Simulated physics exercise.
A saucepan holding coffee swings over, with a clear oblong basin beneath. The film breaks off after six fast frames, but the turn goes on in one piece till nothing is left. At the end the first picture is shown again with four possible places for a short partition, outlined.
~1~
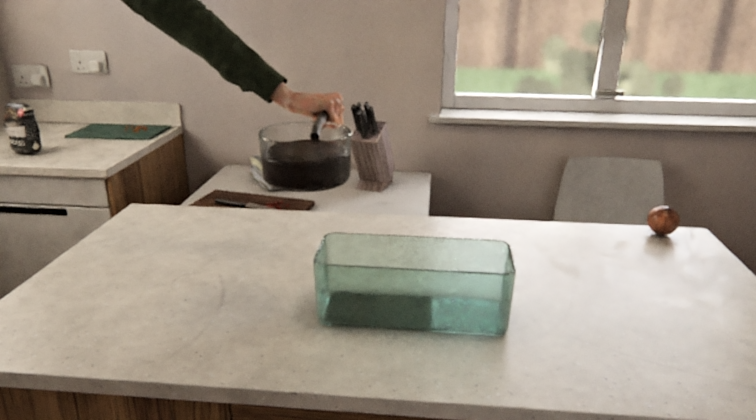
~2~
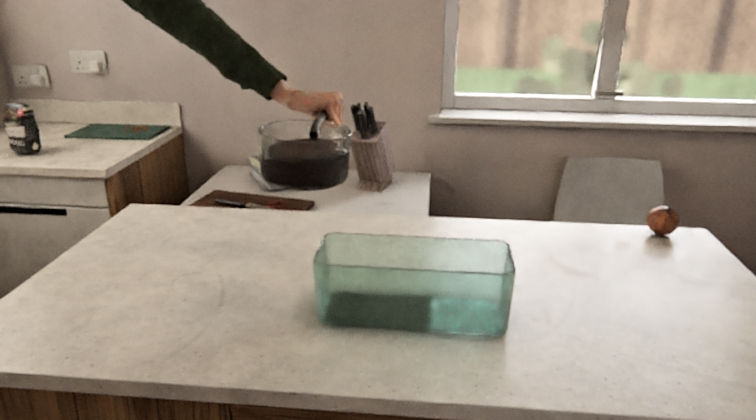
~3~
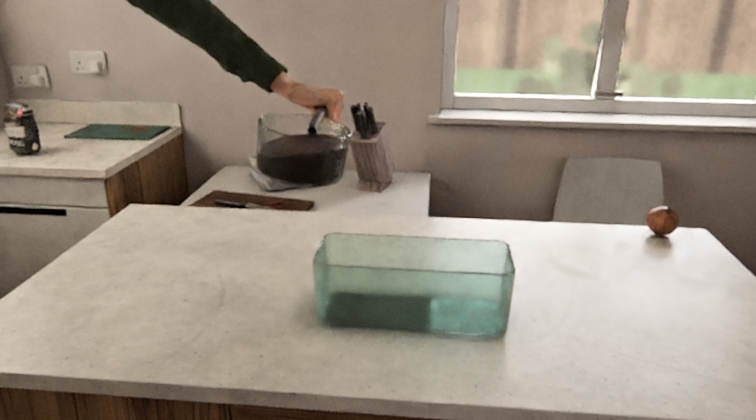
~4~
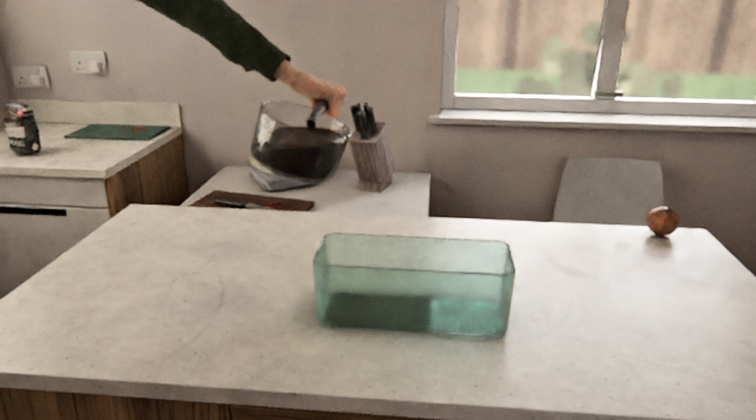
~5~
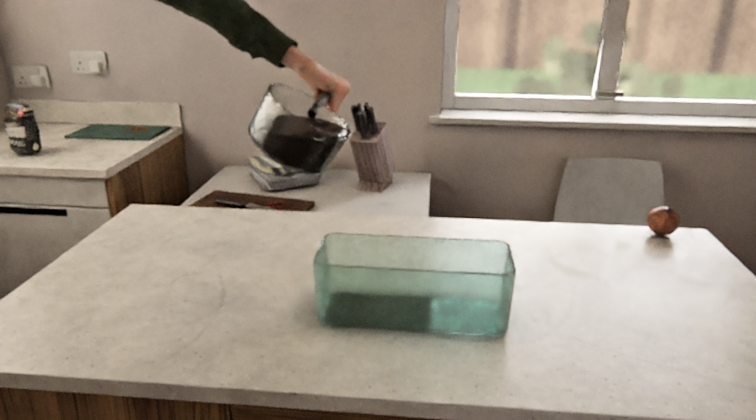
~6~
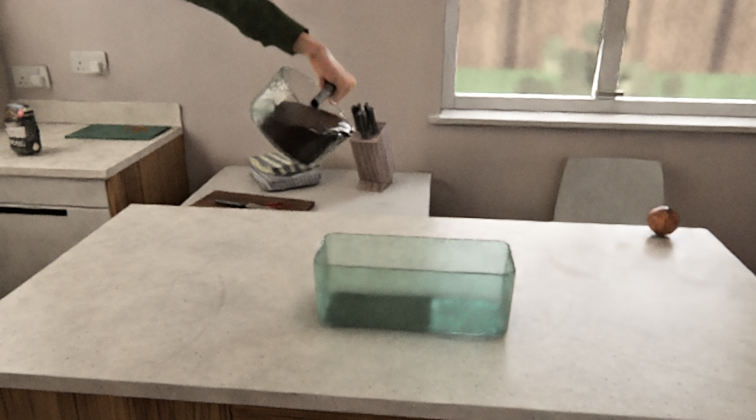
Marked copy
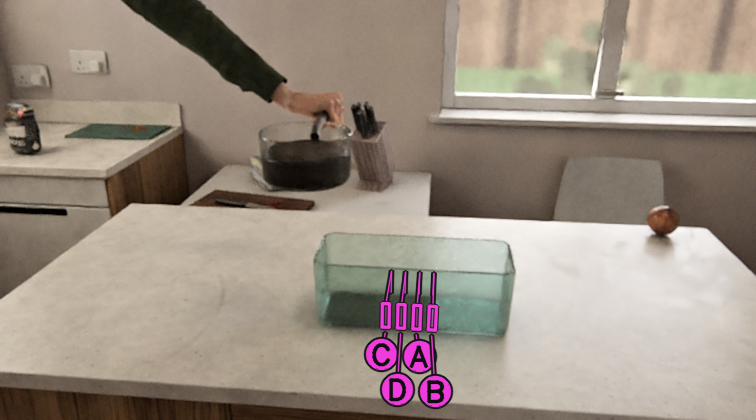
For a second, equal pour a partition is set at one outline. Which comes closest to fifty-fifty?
B beats the others.
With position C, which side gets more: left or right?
The right one.
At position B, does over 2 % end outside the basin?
Yes, it does.
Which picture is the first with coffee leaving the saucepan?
Picture 6.
On the marked copy, A at (416, 334); B at (431, 335); C at (385, 332); D at (400, 333).
With A, about 33 % ends left of the wall and 58 % right of it; 9 % is lost outside.
With B, about 50 % ends left of the wall and 42 % right of it; 8 % is lost outside.
With C, about 18 % ends left of the wall and 74 % right of it; 8 % is lost outside.
With D, about 25 % ends left of the wall and 65 % right of it; 10 % is lost outside.
